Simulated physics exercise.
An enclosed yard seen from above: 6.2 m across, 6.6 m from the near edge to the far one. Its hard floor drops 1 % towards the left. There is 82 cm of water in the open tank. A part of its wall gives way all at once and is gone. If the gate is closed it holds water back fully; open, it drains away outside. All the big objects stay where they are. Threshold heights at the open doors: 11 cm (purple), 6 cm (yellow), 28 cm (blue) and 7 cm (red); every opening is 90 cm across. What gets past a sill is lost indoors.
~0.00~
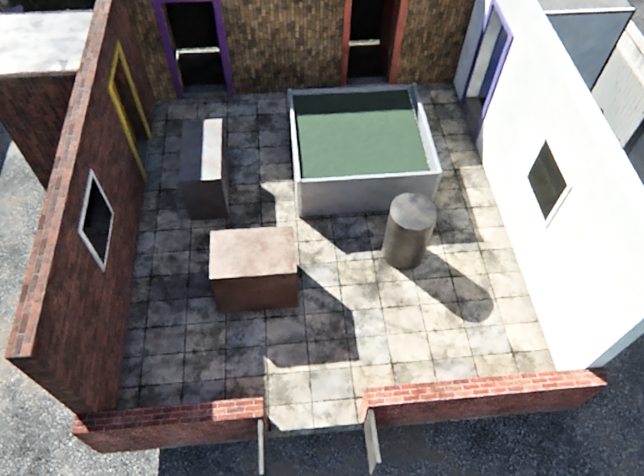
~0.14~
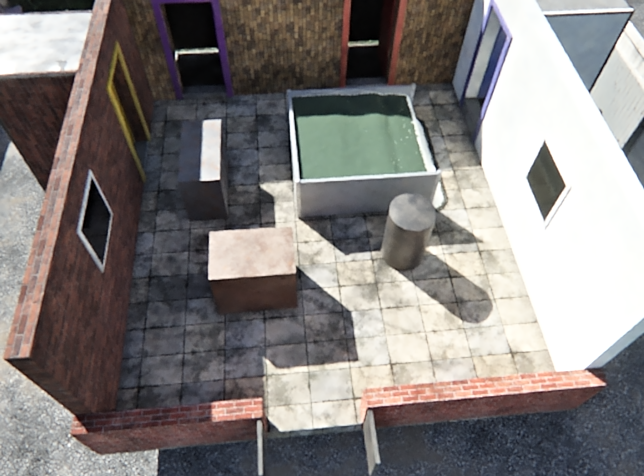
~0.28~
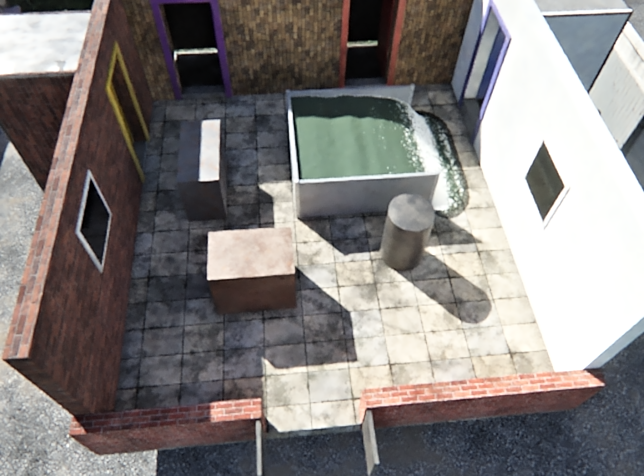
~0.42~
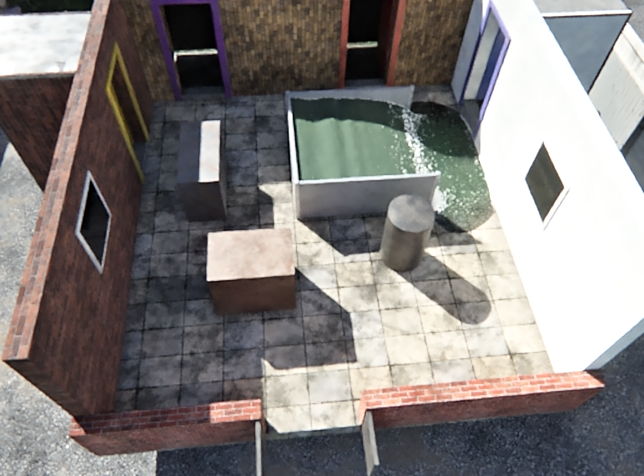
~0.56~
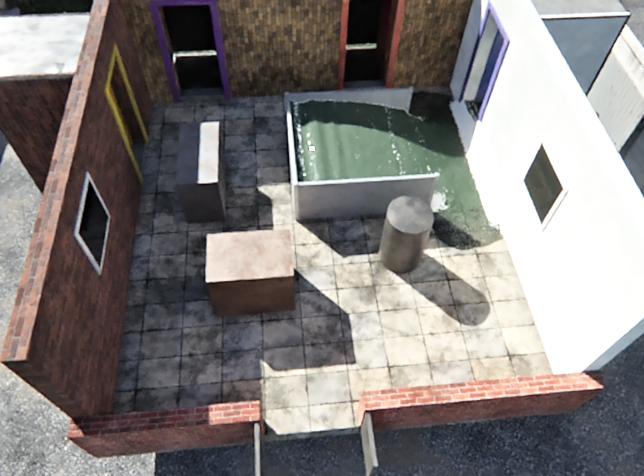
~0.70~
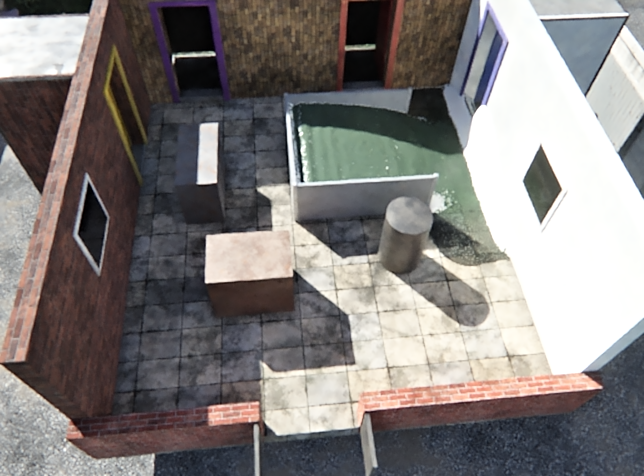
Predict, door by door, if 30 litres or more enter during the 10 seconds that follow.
The water let in: At the purple door it stays under the limit; at the yellow door it goes over the limit; at the blue door it exceeds the limit; at the red door it exceeds the limit.
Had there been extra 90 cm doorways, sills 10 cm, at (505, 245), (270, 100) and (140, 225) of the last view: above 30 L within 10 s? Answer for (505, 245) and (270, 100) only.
In turn: Past it, under.
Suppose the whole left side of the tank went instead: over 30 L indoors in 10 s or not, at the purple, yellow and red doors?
Against that limit: Purple above, yellow past it, red not over.
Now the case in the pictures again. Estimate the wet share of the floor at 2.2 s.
Some 40 per cent of it.
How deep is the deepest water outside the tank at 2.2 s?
About 56 cm.
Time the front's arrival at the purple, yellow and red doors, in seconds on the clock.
Arrival: Purple 2.6 s, yellow 3.2 s, red 1.6 s.
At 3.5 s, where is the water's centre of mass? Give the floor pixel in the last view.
Around (380, 193).
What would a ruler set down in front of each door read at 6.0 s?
Depths in cm: Purple 10, yellow 11, blue 10, red 8.
After 1.4 s water covers 20 % of the floor and is deepest (64 cm) near (445, 90); purple door not reached, yellow door not reached, blue door 51 cm at the sill, 76 L in, red door not reached.
After 2.2 s water covers 40 % of the floor and is deepest (56 cm) near (436, 91); purple door not reached, yellow door not reached, blue door 40 cm at the sill, 157 L in, red door 13 cm at the sill, 1 L in.
After 3.5 s water covers 60 % of the floor and is deepest (42 cm) near (151, 107); purple door 8 cm at the sill, 0 L in, yellow door 13 cm at the sill, 4 L in, blue door 26 cm at the sill, 187 L in, red door 15 cm at the sill, 33 L in.
After 6.0 s water covers 85 % of the floor and is deepest (24 cm) near (145, 244); purple door 10 cm at the sill, 3 L in, yellow door 11 cm at the sill, 72 L in, blue door 10 cm at the sill, 188 L in, red door 8 cm at the sill, 64 L in.
After 10.0 s water covers 100 % of the floor and is deepest (16 cm) near (140, 196); purple door 9 cm at the sill, 9 L in, yellow door 10 cm at the sill, 99 L in, blue door 9 cm at the sill, 188 L in, red door 7 cm at the sill, 68 L in.
